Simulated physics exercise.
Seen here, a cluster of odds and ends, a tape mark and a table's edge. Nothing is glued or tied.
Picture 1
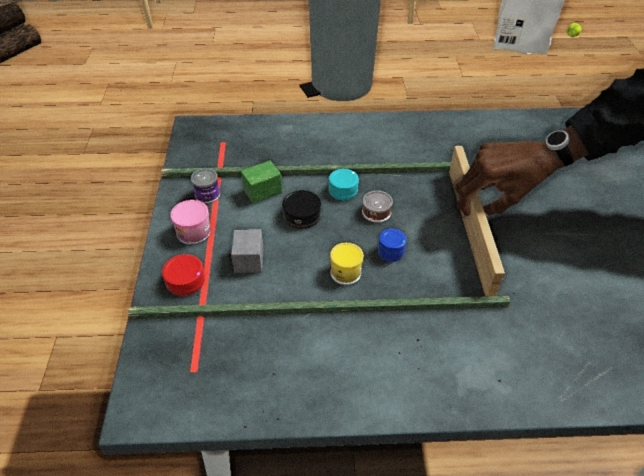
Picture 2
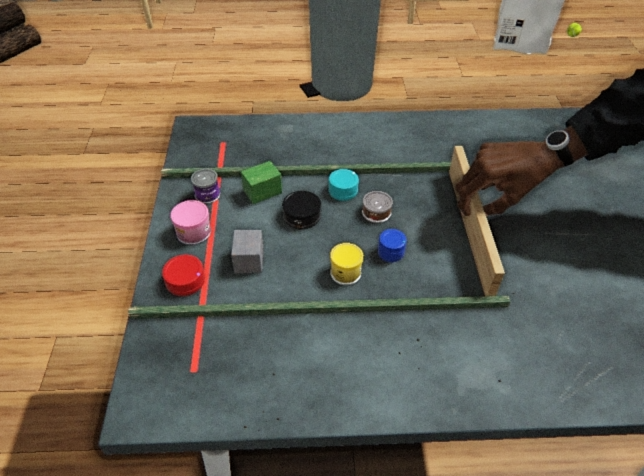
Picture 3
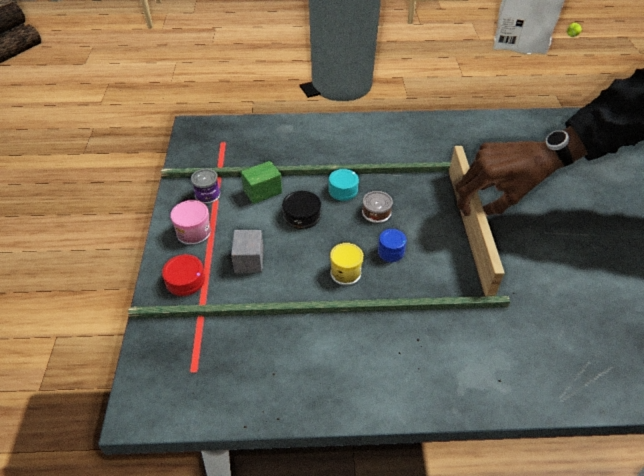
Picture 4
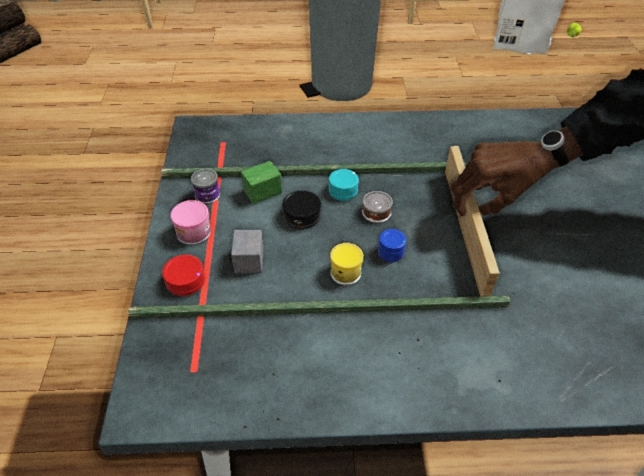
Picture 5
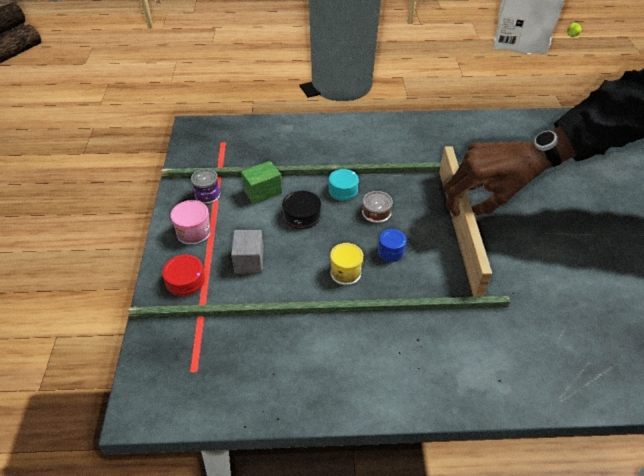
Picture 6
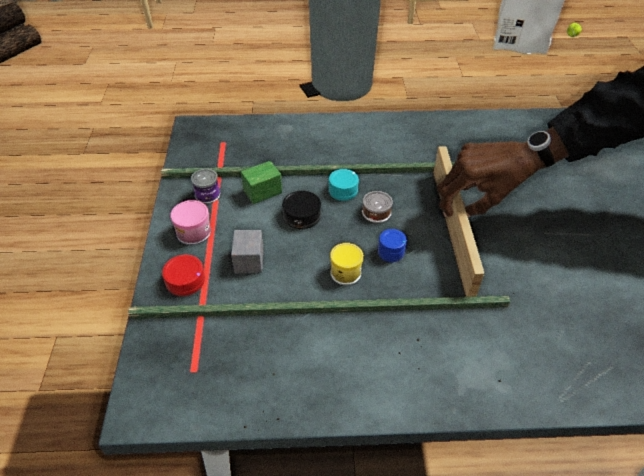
A dark tabletop in a wood-floored room is seen from above at an angle. Between two green strips sit a red lid, pink pot and purple tin at the left by red tape, green, grey and black pieces near the middle, and cyan, silvery, yellow and blue ones farther right. A hand wearing a watch slides an upright wooden board slightly left, while the objects and camera stay still.
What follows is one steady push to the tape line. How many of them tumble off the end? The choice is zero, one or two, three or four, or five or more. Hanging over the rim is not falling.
Here the number that fall off is one or two.
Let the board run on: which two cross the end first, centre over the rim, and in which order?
In order: The purple tin, the pink pot.
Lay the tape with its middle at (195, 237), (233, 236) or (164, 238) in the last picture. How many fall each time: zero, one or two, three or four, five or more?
The falls would be one or two; none at all; at least five.
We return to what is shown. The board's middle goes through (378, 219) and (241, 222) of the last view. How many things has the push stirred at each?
2 and 10.
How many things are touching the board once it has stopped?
It touches 4.
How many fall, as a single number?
In all, 2 of them.
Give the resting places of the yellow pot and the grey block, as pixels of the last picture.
First (188, 271), then (172, 251).
Soon after, none off yet; red lid at rest near (184, 275); pink pot at rest near (192, 223); purple tin at rest near (206, 186).
In the end, the number that fall off is one or two; gone, purple tin and pink pot.
